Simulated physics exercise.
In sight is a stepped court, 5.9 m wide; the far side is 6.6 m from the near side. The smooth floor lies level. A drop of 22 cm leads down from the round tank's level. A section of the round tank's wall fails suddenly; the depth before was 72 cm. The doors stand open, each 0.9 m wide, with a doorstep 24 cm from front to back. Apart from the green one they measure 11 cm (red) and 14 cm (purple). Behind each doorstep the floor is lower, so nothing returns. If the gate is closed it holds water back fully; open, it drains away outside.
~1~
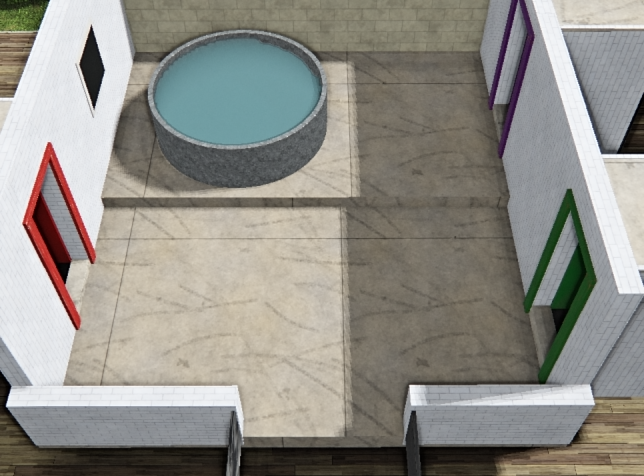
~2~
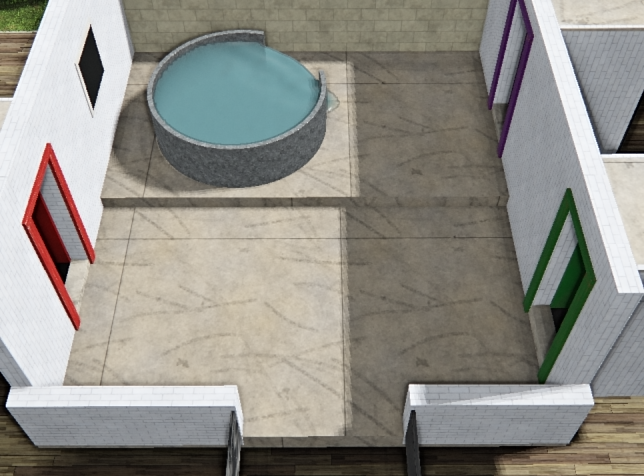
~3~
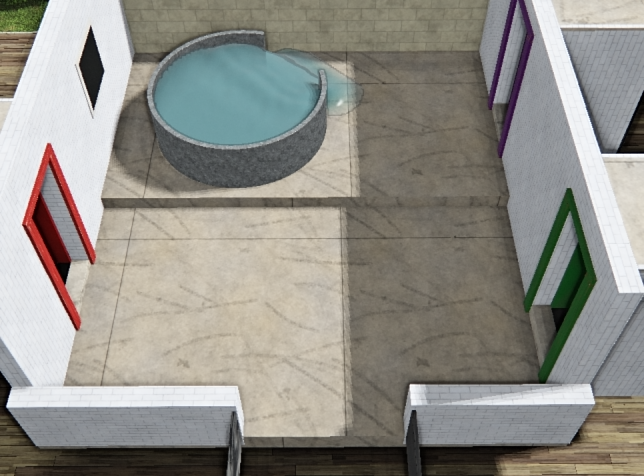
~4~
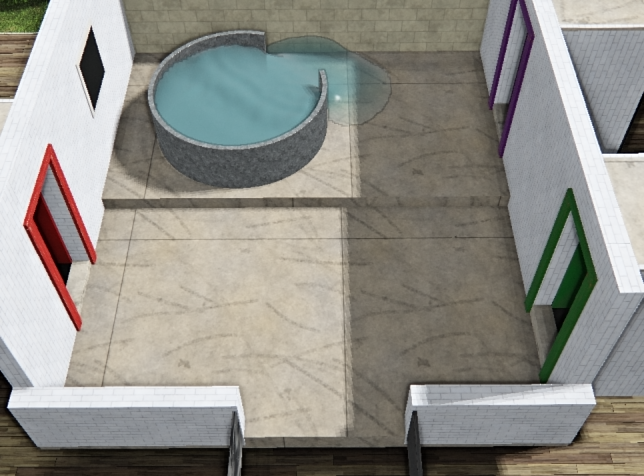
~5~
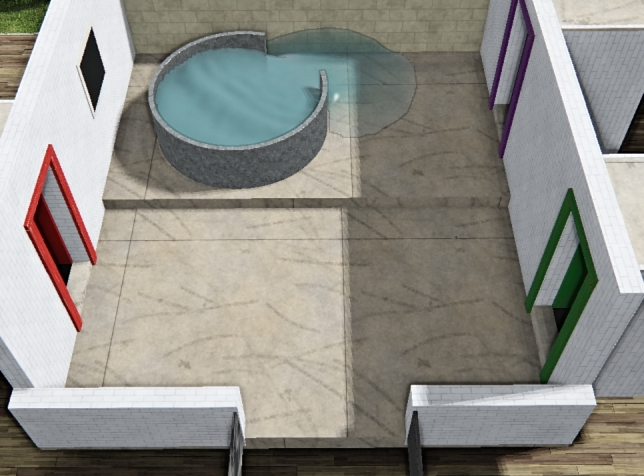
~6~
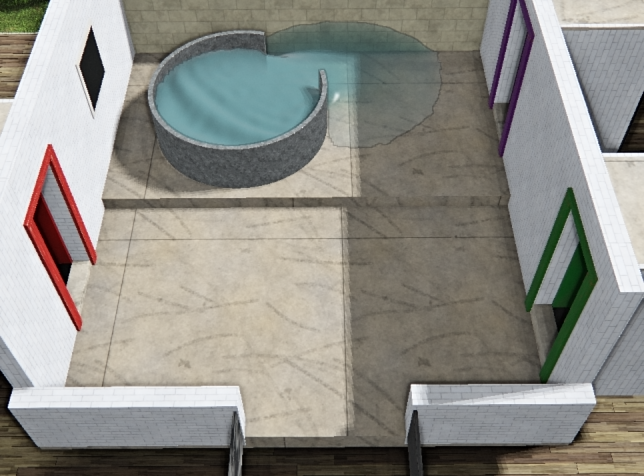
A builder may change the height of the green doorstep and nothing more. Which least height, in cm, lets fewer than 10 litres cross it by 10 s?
About 14.5 cm.
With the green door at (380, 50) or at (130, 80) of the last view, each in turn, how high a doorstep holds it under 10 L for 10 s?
Roughly 31 and 19 cm.
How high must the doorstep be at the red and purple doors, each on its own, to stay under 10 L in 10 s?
About 7.5 cm at red and 25 cm at purple.
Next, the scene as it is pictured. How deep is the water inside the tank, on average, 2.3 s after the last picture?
Some 31 cm.
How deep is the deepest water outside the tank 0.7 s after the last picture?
About 56 cm.
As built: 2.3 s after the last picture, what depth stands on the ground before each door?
In cm: Red 0, purple 23, green 4.
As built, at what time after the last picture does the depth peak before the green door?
At about 7.5 s.
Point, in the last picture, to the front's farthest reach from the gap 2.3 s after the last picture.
Around (535, 388).
Then, 0.7 s after the last picture water covers 20 % of the floor, deepest (56 cm) near (473, 54); it has not reached the green door.
Then, 2.3 s after the last picture water covers 45 % of the floor, deepest (40 cm) near (465, 68); 4 cm at the green door, 0 litres in over its 20 cm doorstep.
Then, 9.3 s after the last picture water covers 95 % of the floor, deepest (20 cm) near (141, 220); 11 cm at the green door, 0 litres in over its 20 cm doorstep.
At the green door as built, the water peaked near 15 cm, 7.7 s after the last picture.
Run again over the same 10 s with other heights there, 20 litres in over 12.5 cm, 4 litres over 16.5 cm. The limit of 10 litres is kept from about 14.5 cm up.
